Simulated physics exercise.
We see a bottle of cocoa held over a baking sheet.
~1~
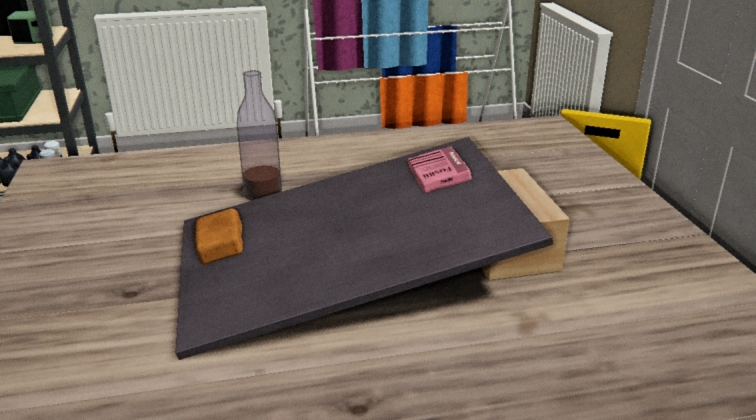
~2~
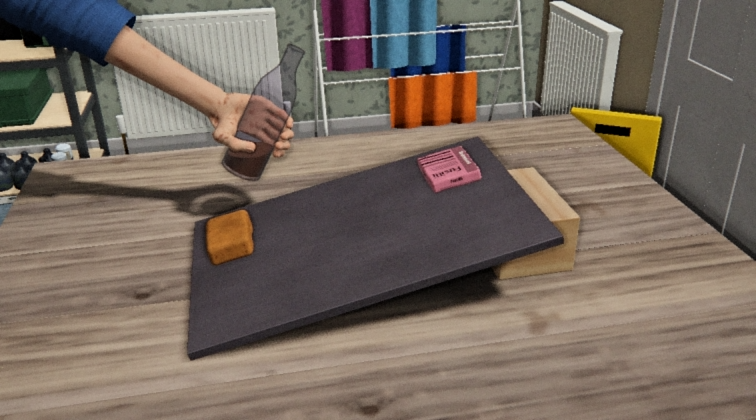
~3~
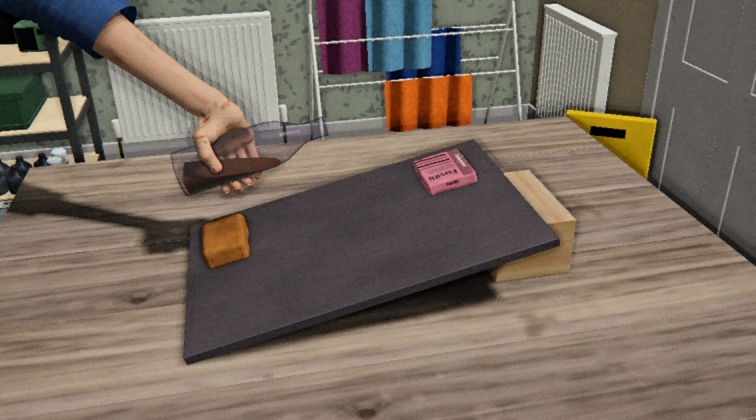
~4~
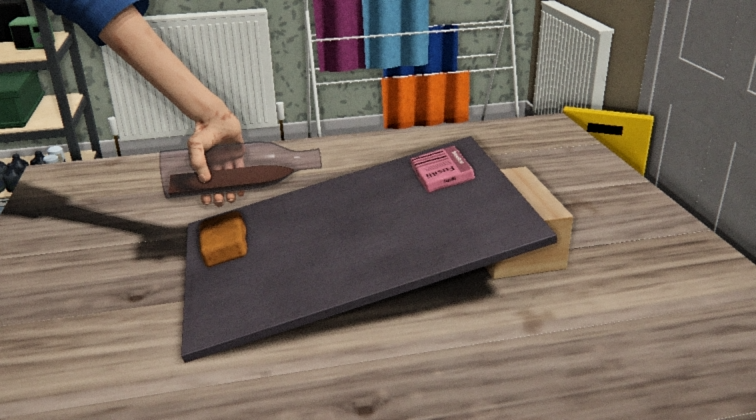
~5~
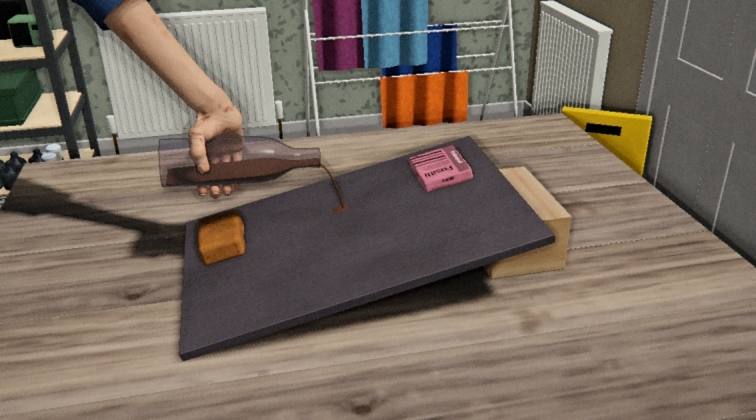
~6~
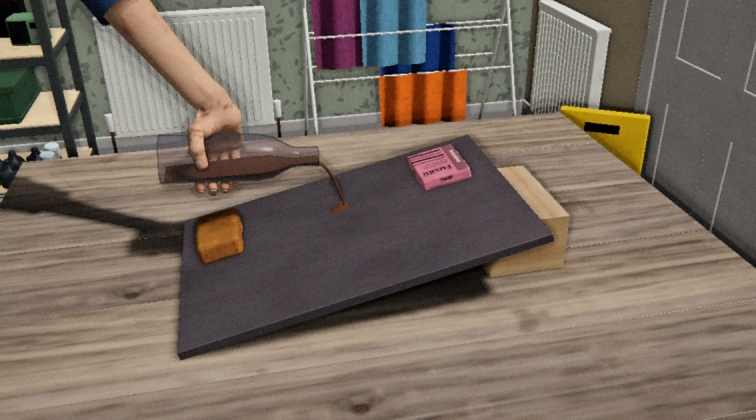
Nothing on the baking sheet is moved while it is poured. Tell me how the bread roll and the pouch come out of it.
The bread roll is reached and the pouch escapes.
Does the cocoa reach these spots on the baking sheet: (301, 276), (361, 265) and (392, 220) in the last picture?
In turn: Not reached, dry, untouched.
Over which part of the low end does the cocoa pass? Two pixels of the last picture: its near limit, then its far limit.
Near limit (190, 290), far limit (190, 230).
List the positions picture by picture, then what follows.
In the first picture, the baking sheet slopes down to the left; bottle (258, 134) nearly empty; bread roll (219, 237); pouch (439, 169).
In the second picture, bottle (269, 109) tipped 30° with all of its load; bread roll (229, 238).
In the third picture, bottle (255, 149) tipped 75° with all of its load; pouch (444, 172).
In the fourth picture, the baking sheet slopes down to the left; bottle (246, 166) tipped 90° with all of its load; bread roll (223, 239).
In the fifth picture, the first of it lands; bottle (245, 160) tipped 95° with all of its load; pouch (440, 168).
In the sixth picture, the first of it lands; bottle (243, 158) tipped 95° with nearly all of its load; bread roll (219, 237); pouch (439, 167).
A moment on, it runs down to the left; the bread roll is reached; the pouch is untouched.
Further on, it runs down to the left and off the end; the bread roll is reached; the pouch is untouched.
When it is over, it runs down to the left and off the end; the bread roll is reached; the pouch is untouched.
